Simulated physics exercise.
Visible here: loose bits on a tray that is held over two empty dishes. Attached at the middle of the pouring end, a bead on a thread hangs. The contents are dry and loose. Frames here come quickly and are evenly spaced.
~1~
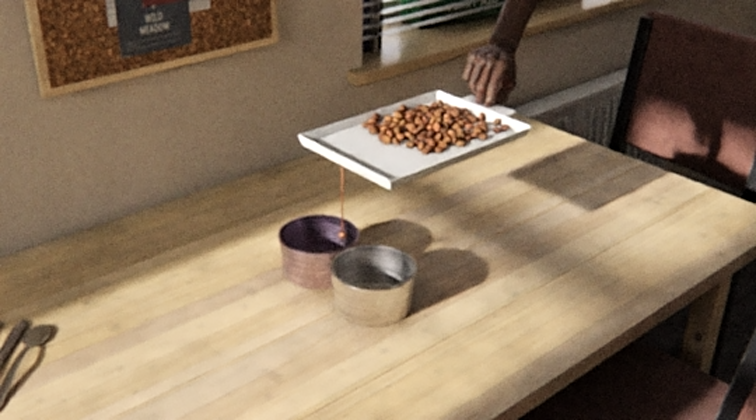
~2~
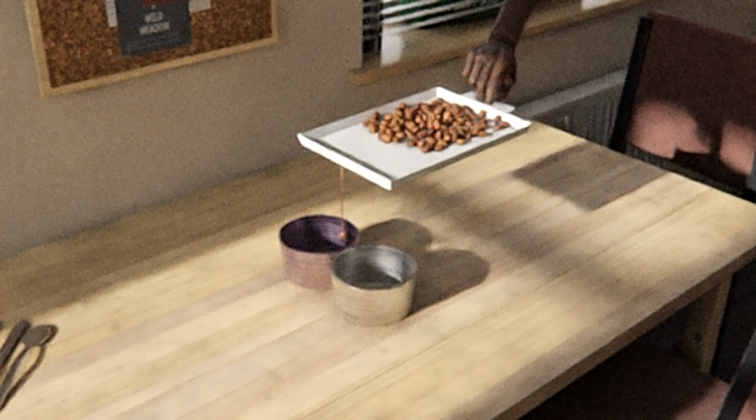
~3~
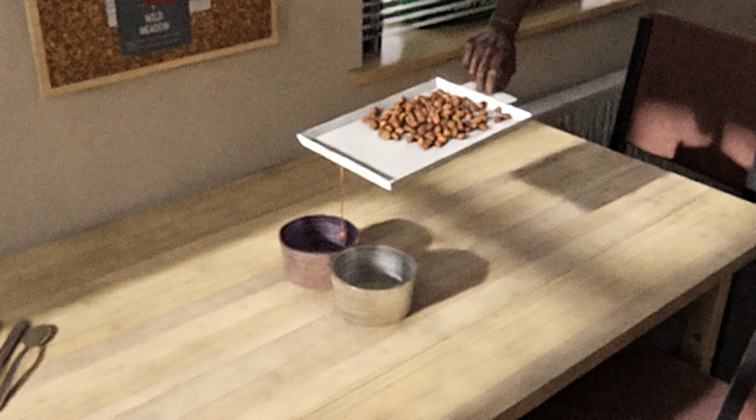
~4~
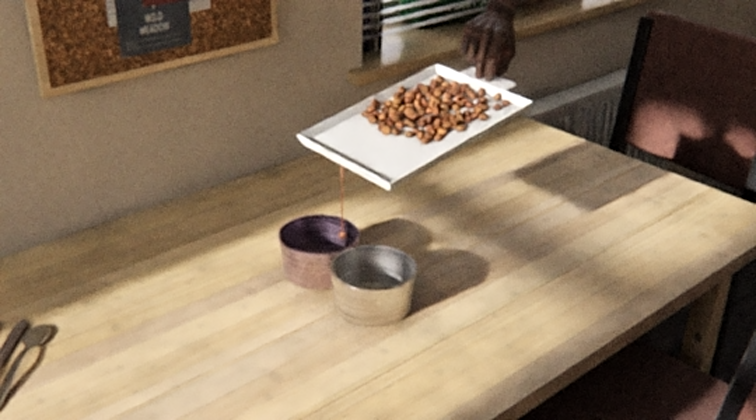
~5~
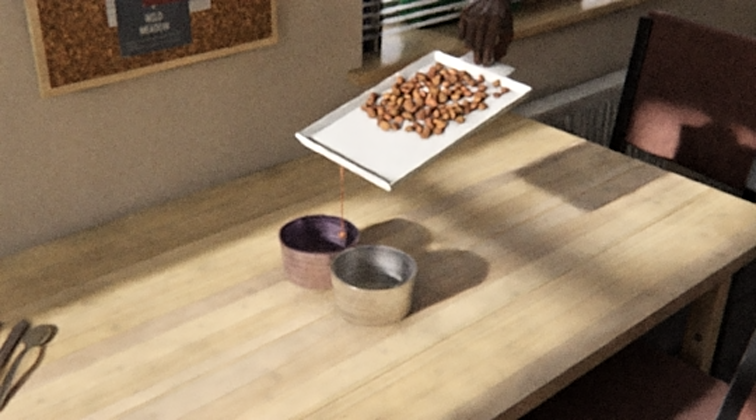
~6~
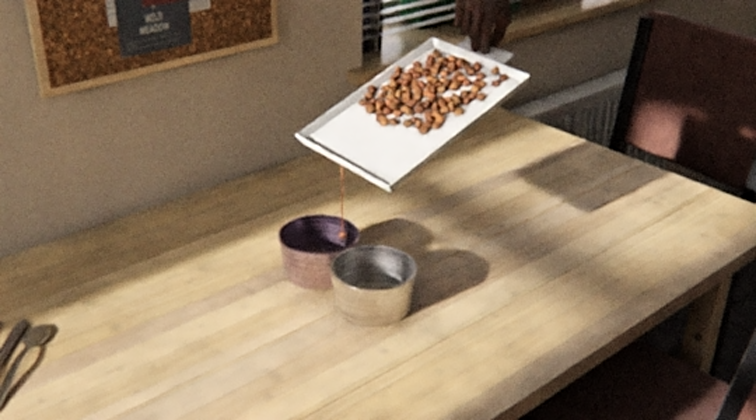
On a sunlit wooden table, two empty dishes sit side by side beneath a white tray of brown kibble, a bead hanging on a thread from its near edge. A hand holds the tray almost level at first, then steadily raises the far end, and the tray slopes more toward the dishes.
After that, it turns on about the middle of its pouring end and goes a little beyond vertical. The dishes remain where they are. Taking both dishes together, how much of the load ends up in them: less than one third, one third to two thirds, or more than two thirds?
One third to two thirds.
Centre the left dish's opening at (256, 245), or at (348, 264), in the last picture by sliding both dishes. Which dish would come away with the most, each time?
In order: The right-hand one. Then: The left-hand one.
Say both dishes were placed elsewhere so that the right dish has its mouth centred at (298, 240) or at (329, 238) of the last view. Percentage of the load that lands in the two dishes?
Trial 1: 30 percent; trial 2: 20 percent.
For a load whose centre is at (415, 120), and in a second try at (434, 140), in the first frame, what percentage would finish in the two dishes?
First about 40, then 40 per cent.
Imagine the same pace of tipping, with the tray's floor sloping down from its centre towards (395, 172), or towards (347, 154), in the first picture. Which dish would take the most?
For the first place you'd get the right-placed dish, for the second the left-placed dish.
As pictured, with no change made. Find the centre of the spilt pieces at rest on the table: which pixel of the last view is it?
Estimate: Around (272, 326).
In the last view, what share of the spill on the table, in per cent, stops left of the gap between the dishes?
Near 90 %.
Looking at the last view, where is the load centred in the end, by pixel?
Close to (326, 310), more or less.
Just after the last frame, tray tipped steeply; the larger part on the tray; roughly a quarter in the air.
A moment on, tray tipped past a quarter turn; roughly a quarter on the tray; roughly a quarter in the right dish; about a tenth in the left dish; roughly half outside both; just a few in the air.
Further on, tray tipped past a quarter turn; roughly a third in the right dish; about a tenth in the left dish; roughly half outside both.
When it is over, tray tipped past a quarter turn; roughly a third in the right dish; about a tenth in the left dish; roughly half outside both.
